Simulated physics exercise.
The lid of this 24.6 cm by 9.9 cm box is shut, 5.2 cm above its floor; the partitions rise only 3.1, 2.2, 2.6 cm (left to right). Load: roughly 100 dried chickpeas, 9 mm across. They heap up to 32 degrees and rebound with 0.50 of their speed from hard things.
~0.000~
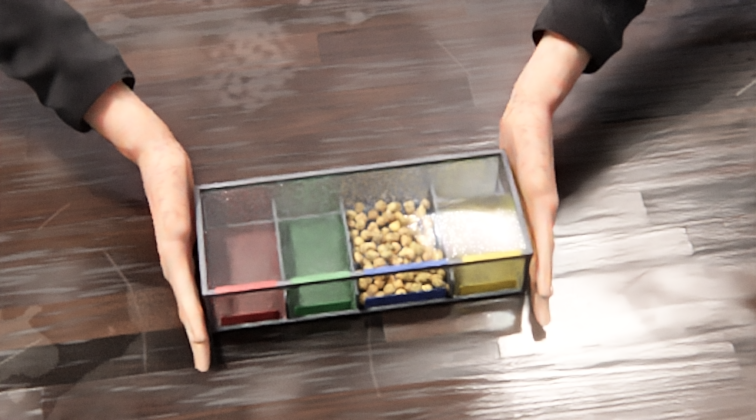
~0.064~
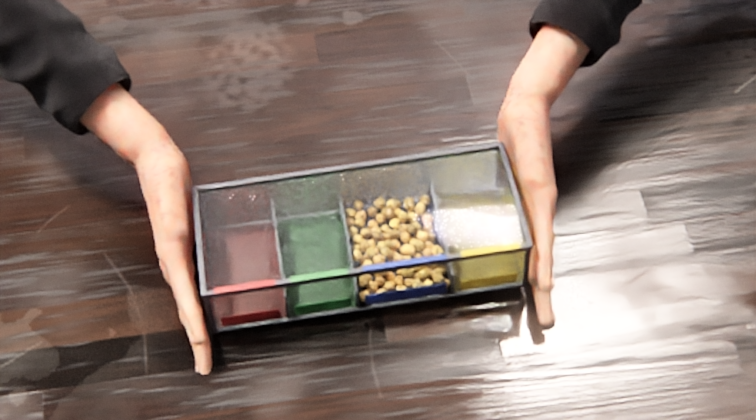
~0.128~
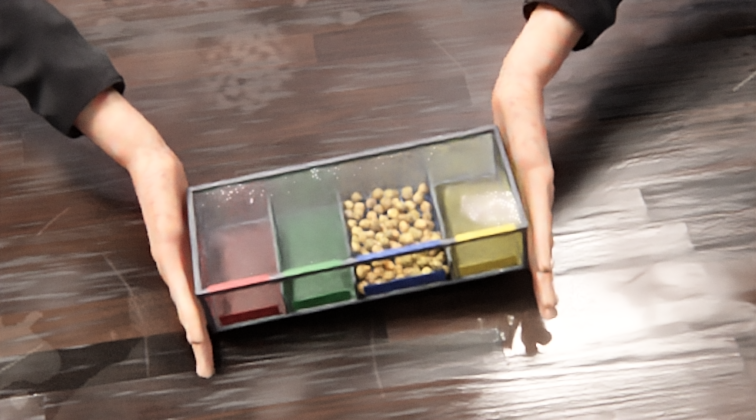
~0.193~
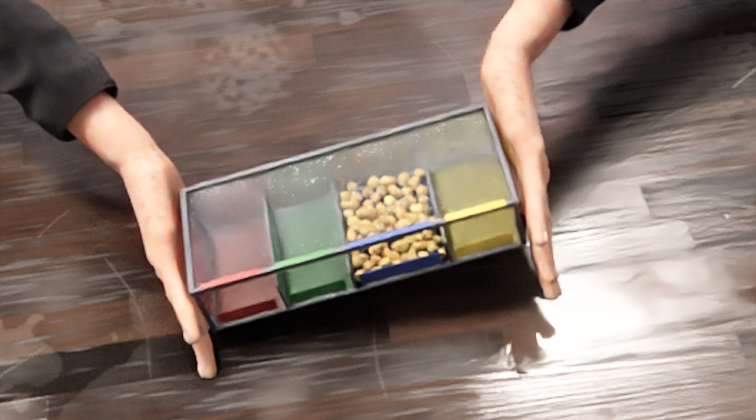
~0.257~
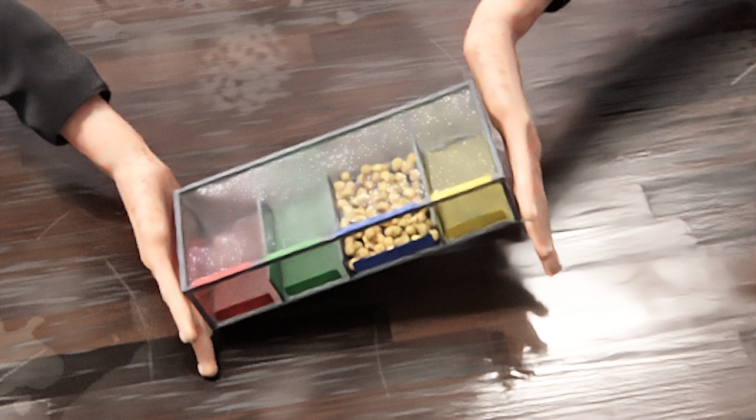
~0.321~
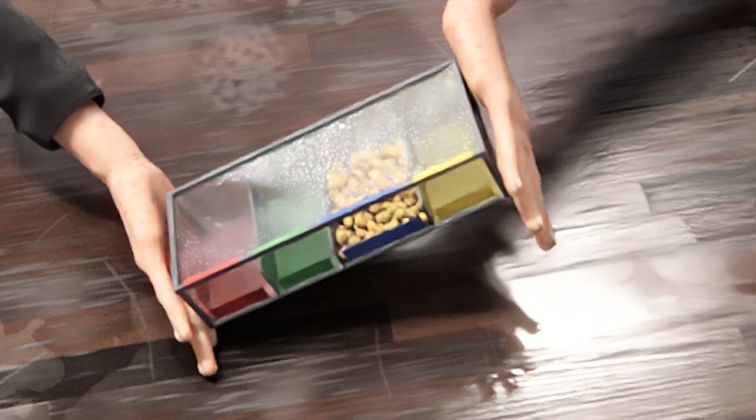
Two hands tilt a clear lidded box of chickpeas, raising its right end above the left.
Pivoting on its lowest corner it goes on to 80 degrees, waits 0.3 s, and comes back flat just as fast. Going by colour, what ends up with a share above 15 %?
Red: Over, blue: Over, green: Under, yellow: Under.
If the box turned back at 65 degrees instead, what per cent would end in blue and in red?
Then: Blue 90; red 0.
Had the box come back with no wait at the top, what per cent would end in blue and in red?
Blue 60, red 25.
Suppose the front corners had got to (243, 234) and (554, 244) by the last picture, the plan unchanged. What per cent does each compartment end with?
Red 0, blue 95, green 0, yellow 5.
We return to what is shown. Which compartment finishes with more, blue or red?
The blue one has more.
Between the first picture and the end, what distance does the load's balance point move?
Some 7.0 cm.
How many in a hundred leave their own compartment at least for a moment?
Roughly 40 per cent.
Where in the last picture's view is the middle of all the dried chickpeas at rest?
Around (354, 231).
After 1.20 s, tilt 80 degrees; red 15 %, blue 70 %, green 15 %.
After 1.79 s, tilt 39 degrees; red 35 %, blue 60 %, green 5 %.
After 2.43 s, tilt 0 degrees; red 35 %, blue 60 %, green 5 %.
In the end, at 2.8 s, red 35 %, blue 60 %, green 5 %, yellow 0 %.
